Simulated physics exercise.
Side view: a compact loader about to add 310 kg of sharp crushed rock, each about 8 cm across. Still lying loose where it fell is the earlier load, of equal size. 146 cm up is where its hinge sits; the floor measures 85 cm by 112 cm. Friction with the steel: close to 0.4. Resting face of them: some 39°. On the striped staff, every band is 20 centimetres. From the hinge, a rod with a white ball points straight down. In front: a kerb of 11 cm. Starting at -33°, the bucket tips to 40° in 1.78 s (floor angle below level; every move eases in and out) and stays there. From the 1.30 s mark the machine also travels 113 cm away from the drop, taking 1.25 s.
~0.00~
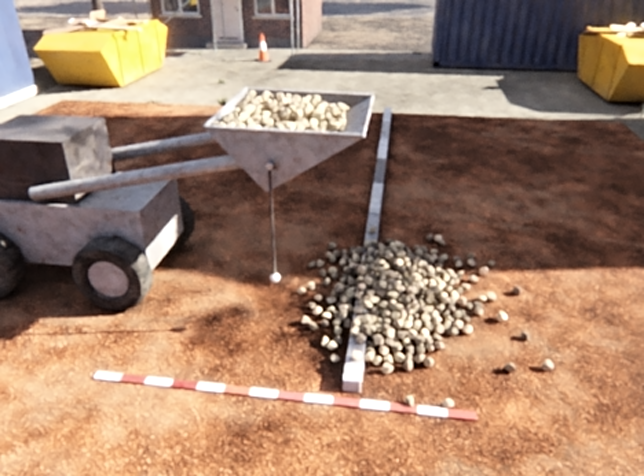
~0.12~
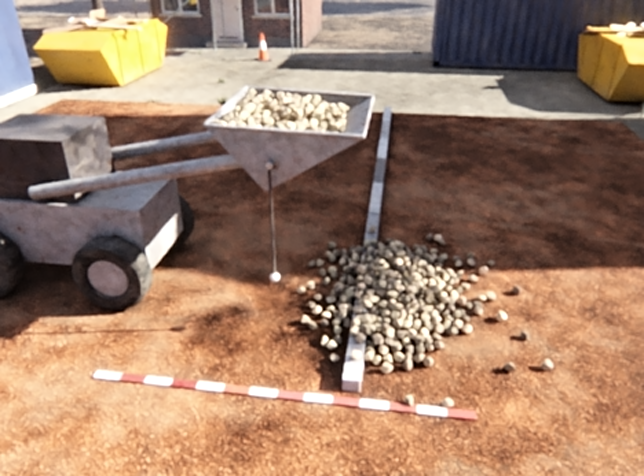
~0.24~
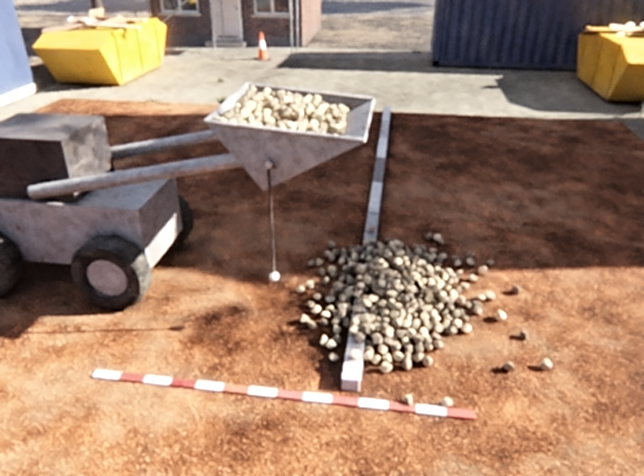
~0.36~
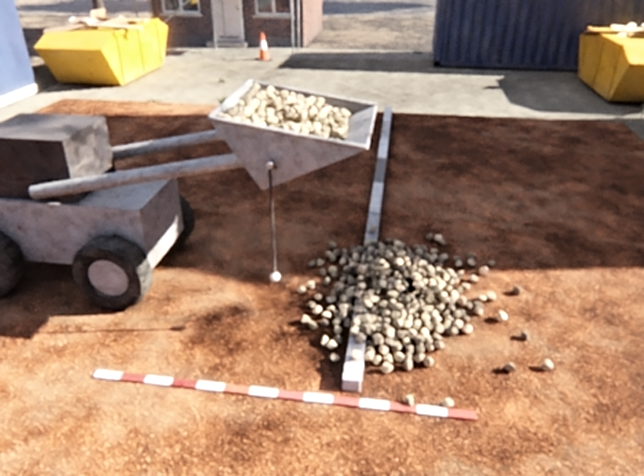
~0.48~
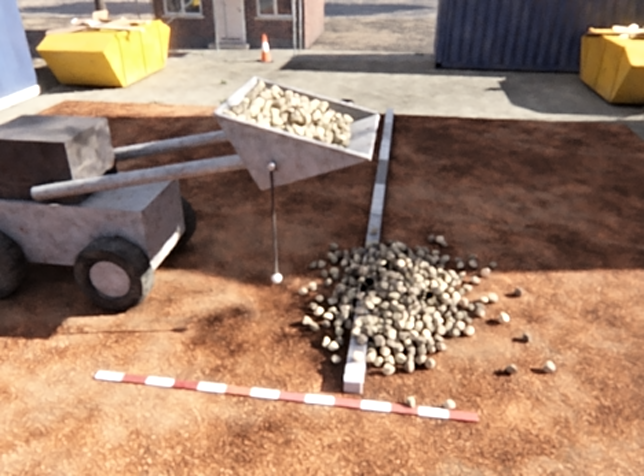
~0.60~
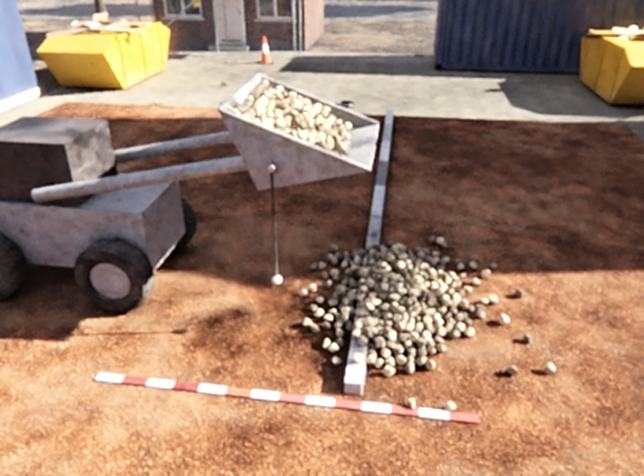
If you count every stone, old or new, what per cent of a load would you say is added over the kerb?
I would say about 5 per cent.
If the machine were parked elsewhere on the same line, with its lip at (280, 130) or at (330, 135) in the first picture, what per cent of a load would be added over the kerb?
The first would add around 0 per cent, the second around 0 per cent.
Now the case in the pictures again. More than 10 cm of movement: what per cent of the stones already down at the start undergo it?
0 per cent.
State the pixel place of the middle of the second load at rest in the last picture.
They come to rest centred about (329, 285).
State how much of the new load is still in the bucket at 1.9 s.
About 5 percent is still in there.
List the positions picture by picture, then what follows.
In the first frame, lip at (364, 136), floor tilted -33°, highest stones at (289, 102). The earlier load is highest near (387, 275), 24 cm above ground level, 21 % on this side of the kerb, 79 % over the kerb.
In the second frame, lip at (364, 137), floor tilted -32°, highest stones at (274, 101); the stones move at 0.1 m/s on average.
In the third frame, lip at (365, 141), floor tilted -29°, highest stones at (260, 98); the stones move at 0.1 m/s on average.
In the fourth frame, lip at (367, 148), floor tilted -25°, highest stones at (256, 95); the stones move at 0.2 m/s on average.
In the fifth frame, the bucket is at -20°, its lip at (370, 159); the top of the load is at (257, 93); the stones move at 0.2 m/s on average.
In the sixth frame, lip at (370, 170), floor tilted -14°, highest stones at (261, 91); the stones move at 0.2 m/s on average.
After 1.3 s the floor is at 29°; in per cent of one load, 100 in the bucket, 21 on this side of the kerb, 79 over the kerb; the foremost stones are at (509, 312).
After 1.9 s the floor is at 40°; in per cent of one load, 5 in the bucket, 114 on this side of the kerb, 80 over the kerb; the foremost stones are at (509, 312).
After 3.0 s the floor is at 40°; in per cent of one load, 0 in the bucket, 116 on this side of the kerb, 84 over the kerb; the foremost stones are at (509, 312).
After 5.7 s the floor is at 40°; in per cent of one load, 0 in the bucket, 116 on this side of the kerb, 84 over the kerb; the foremost stones are at (509, 312). Net gain over the kerb, 5.
